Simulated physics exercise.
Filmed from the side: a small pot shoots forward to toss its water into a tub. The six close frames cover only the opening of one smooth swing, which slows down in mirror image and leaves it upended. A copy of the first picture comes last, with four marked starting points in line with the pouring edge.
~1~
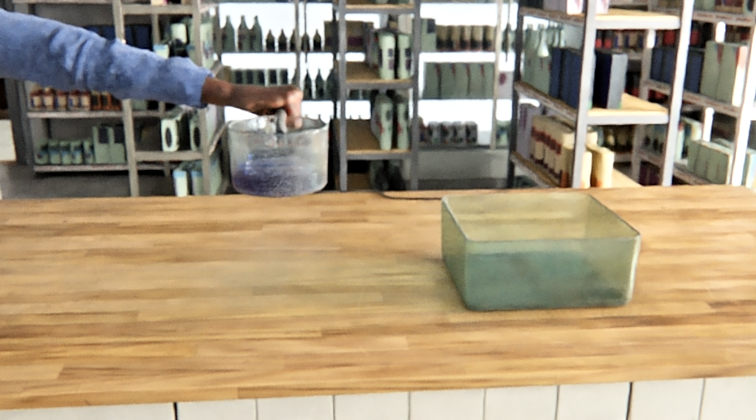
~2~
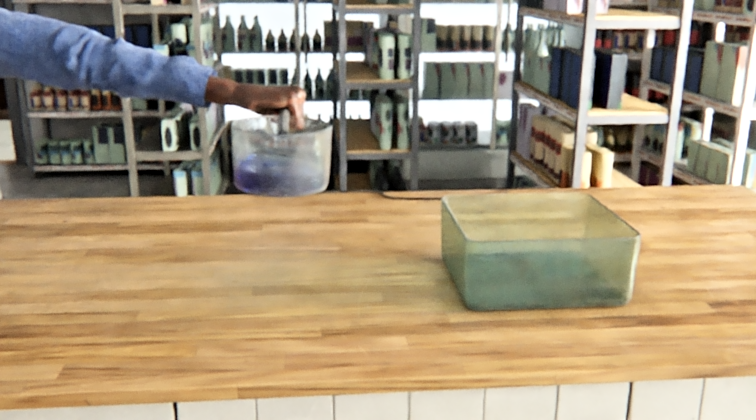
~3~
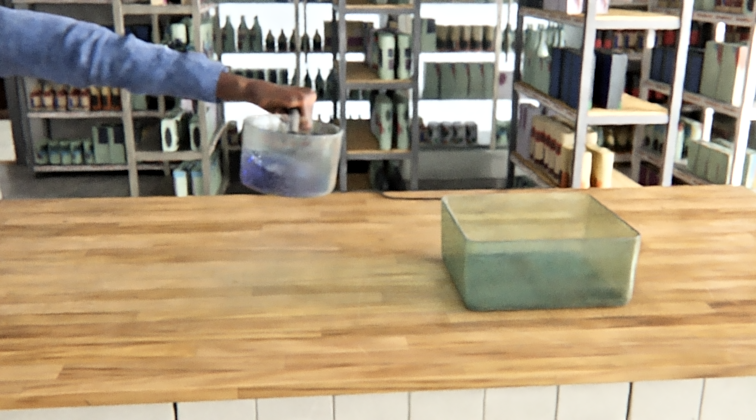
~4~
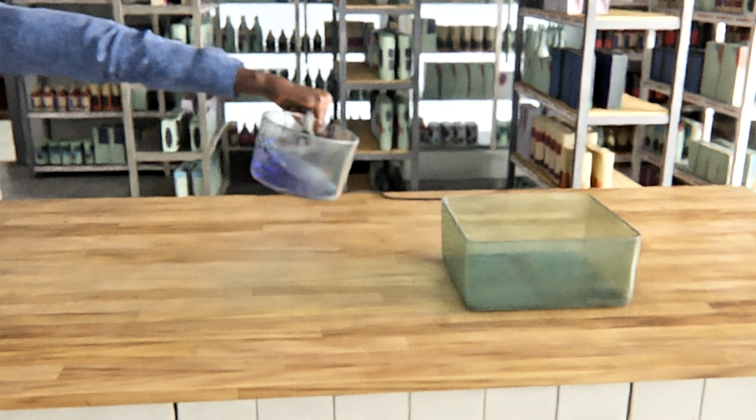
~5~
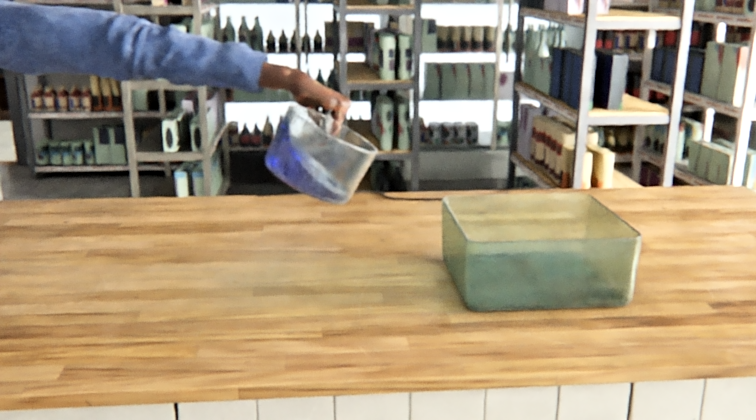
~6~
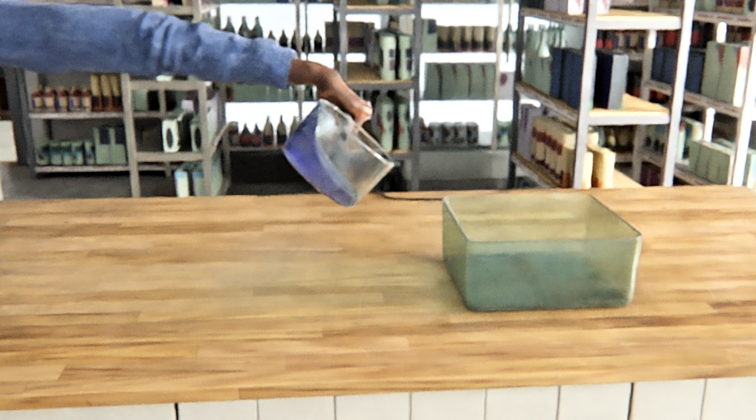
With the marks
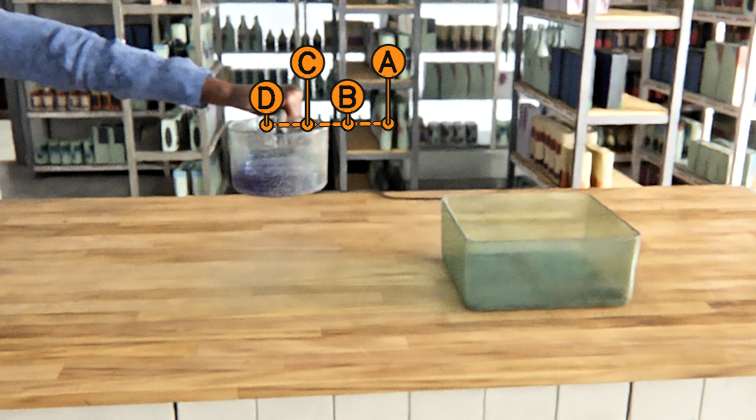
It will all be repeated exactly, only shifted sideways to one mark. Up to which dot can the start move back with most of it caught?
Dot B just does it.
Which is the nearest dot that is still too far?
That is dot C.
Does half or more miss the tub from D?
Yes, it does.
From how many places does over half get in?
Two of the four.
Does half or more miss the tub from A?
No, that is safe.
In orange, A at (388, 123); B at (347, 124); C at (307, 124); D at (266, 125).
For dot A, about 84 % lands in the tub, 7 % falls short and 8 % goes beside or beyond.
For dot B, about 65 % lands in the tub, 28 % falls short and 7 % goes beside or beyond.
For dot C, about 18 % lands in the tub, 80 % falls short and 3 % goes beside or beyond.
For dot D, about 3 % lands in the tub, 94 % falls short.
